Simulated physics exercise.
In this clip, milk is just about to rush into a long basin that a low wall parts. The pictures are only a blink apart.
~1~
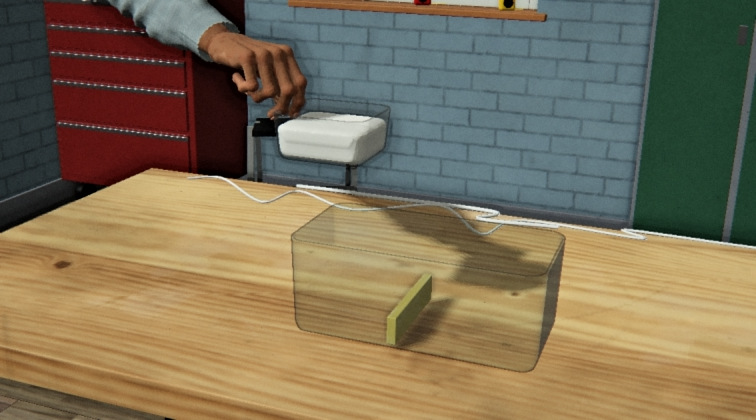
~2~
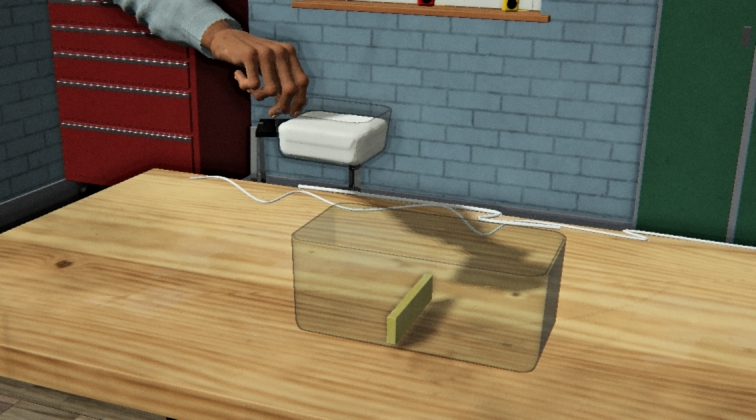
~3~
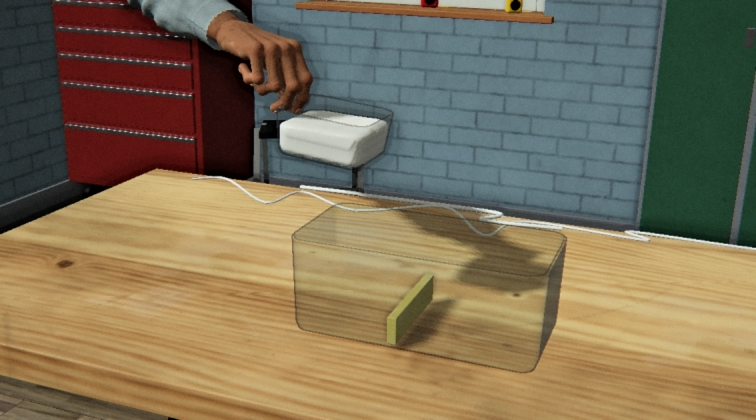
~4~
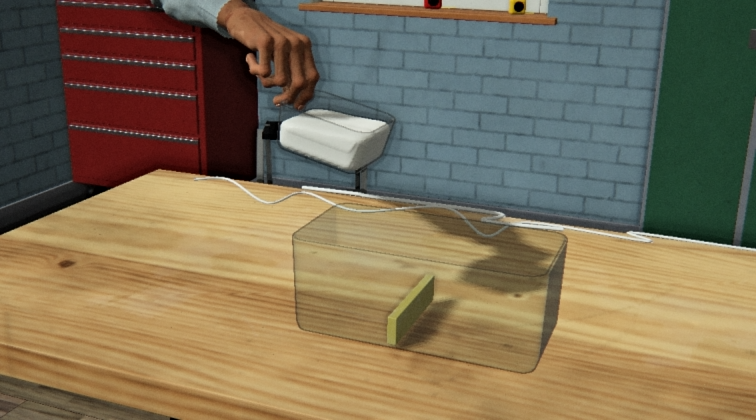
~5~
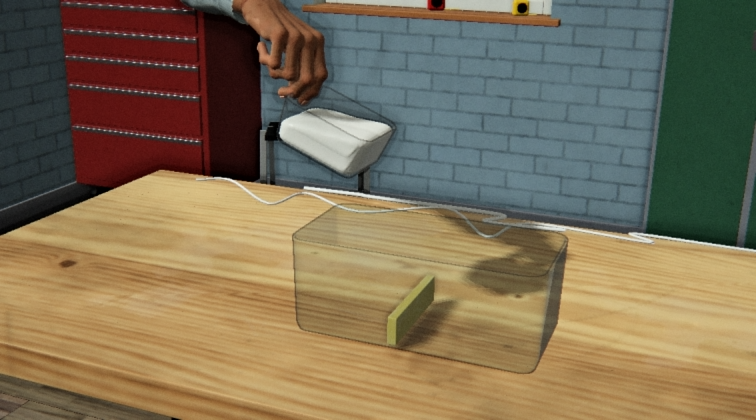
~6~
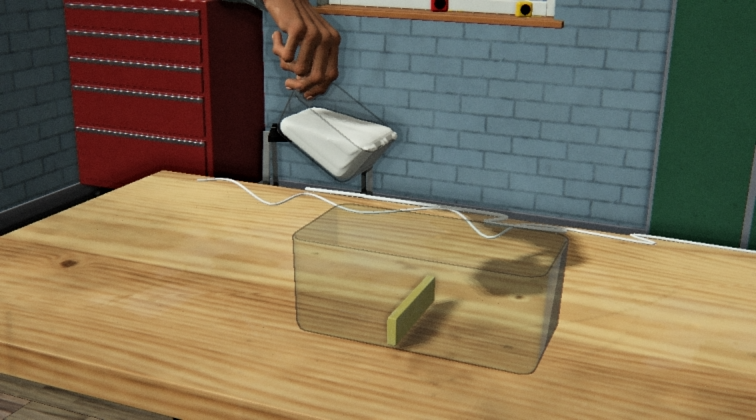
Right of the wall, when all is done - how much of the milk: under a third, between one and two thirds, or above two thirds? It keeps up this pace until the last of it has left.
The portion right of the wall will reach one third yet stay within two thirds.
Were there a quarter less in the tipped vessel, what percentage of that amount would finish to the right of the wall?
My estimate is about 35 percent.
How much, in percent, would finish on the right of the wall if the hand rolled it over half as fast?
Close to 65 per cent.
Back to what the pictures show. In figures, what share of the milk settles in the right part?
It comes to some 55 per cent.
A moment on, the tilt is 92° and 17 per cent is still to pour, 16 is left of the wall and 22 right of it.
Next, the tilt is 94° and 4 per cent is still to pour, 35 is left of the wall and 57 right of it.
Then the tilt is 94° and 1 per cent is still to pour, 41 is left of the wall and 54 right of it.
Later the tilt is 94° and 0 per cent is still to pour, 45 is left of the wall and 54 right of it.
At rest 45 per cent lies left of the wall, 54 right of it and 1 outside.
